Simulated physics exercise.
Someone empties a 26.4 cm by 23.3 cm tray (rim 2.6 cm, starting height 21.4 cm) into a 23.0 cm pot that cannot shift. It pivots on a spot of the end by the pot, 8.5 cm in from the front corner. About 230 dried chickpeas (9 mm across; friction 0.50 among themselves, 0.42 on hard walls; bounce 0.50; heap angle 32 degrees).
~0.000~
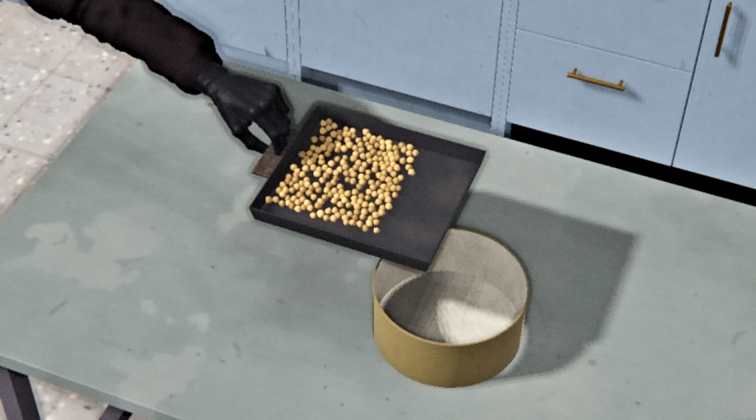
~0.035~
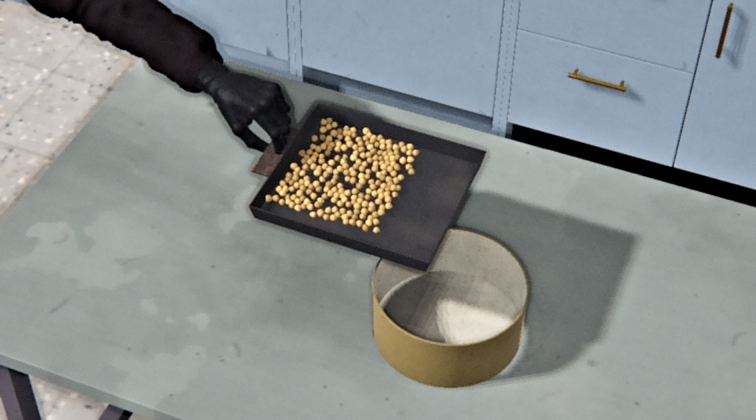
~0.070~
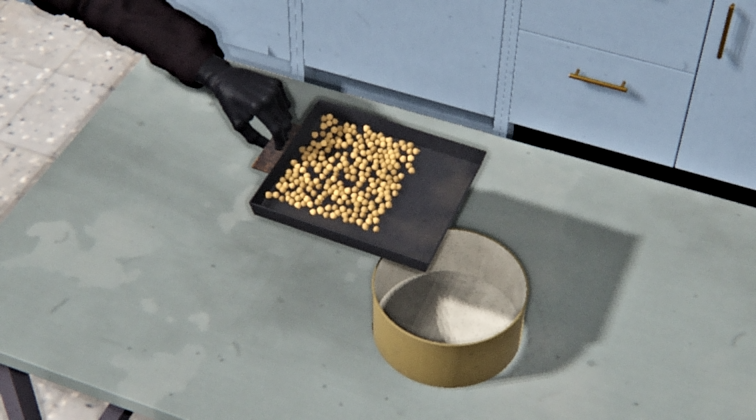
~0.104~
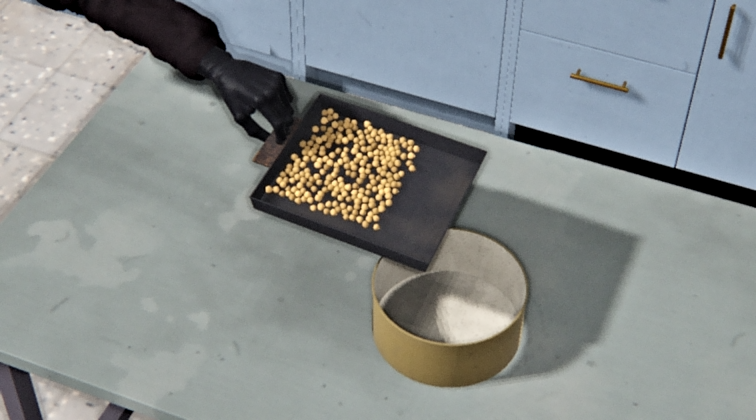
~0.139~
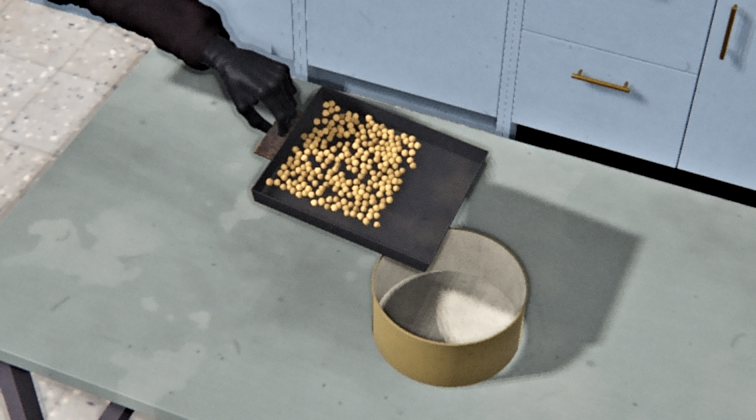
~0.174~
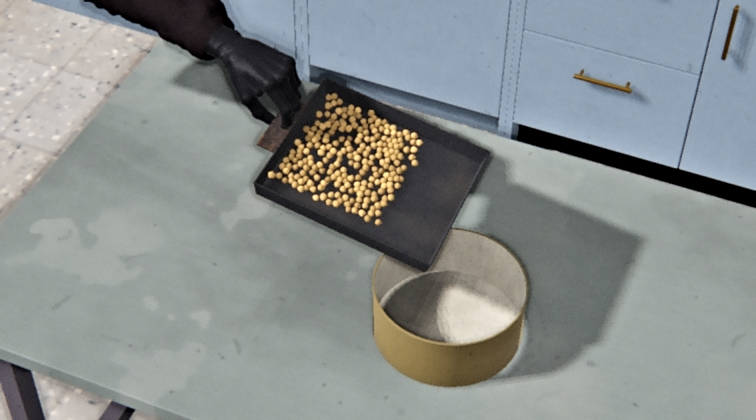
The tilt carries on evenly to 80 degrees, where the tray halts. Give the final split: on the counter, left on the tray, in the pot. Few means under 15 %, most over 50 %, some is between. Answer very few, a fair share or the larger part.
On the counter: Very few; left on the tray: The larger part; in the pot: A fair share.
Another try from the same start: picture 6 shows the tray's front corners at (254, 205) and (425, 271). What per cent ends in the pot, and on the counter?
Pot 40, counter 30.
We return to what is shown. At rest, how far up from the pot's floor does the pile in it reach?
About 1.5 cm.
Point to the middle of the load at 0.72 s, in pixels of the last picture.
Around (454, 216).
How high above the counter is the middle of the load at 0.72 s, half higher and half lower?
About 24 cm.
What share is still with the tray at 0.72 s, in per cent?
About 95 per cent.
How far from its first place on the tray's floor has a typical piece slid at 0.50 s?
About 6 cm.
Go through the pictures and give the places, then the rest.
The first picture shows tray tilt 0 degrees, front corners at (254, 206) and (427, 259); middle of the pieces at (347, 173); pot at (451, 284).
The second picture shows tray tilt 1 degrees, front corners at (254, 205) and (427, 259); middle of the pieces at (347, 173).
The third picture shows tray tilt 2 degrees, front corners at (254, 201) and (427, 259); middle of the pieces at (347, 170).
The fourth picture shows tray tilt 5 degrees, front corners at (254, 196) and (427, 260), lowest corner right front; middle of the pieces at (347, 166).
The fifth picture shows tray tilt 8 degrees, front corners at (256, 189) and (428, 260), lowest corner right front; middle of the pieces at (348, 161).
The sixth picture shows tray tilt 12 degrees, front corners at (259, 182) and (429, 261), lowest corner right front; middle of the pieces at (350, 156); pot at (450, 284). The tray's pace is about 100 degrees a second.
Then, at 0.50 s, tilt 45 degrees; the tray holds 100 %, the pot 0 %.
After 0.72 s, tilt 67 degrees; the tray holds 95 %, the pot 0 %.
After 1.06 s, tilt 80 degrees; the tray holds 70 %, the pot 20 %.
At rest (1.7 s), counter 10 %, tray 65 %, pot 25 %.
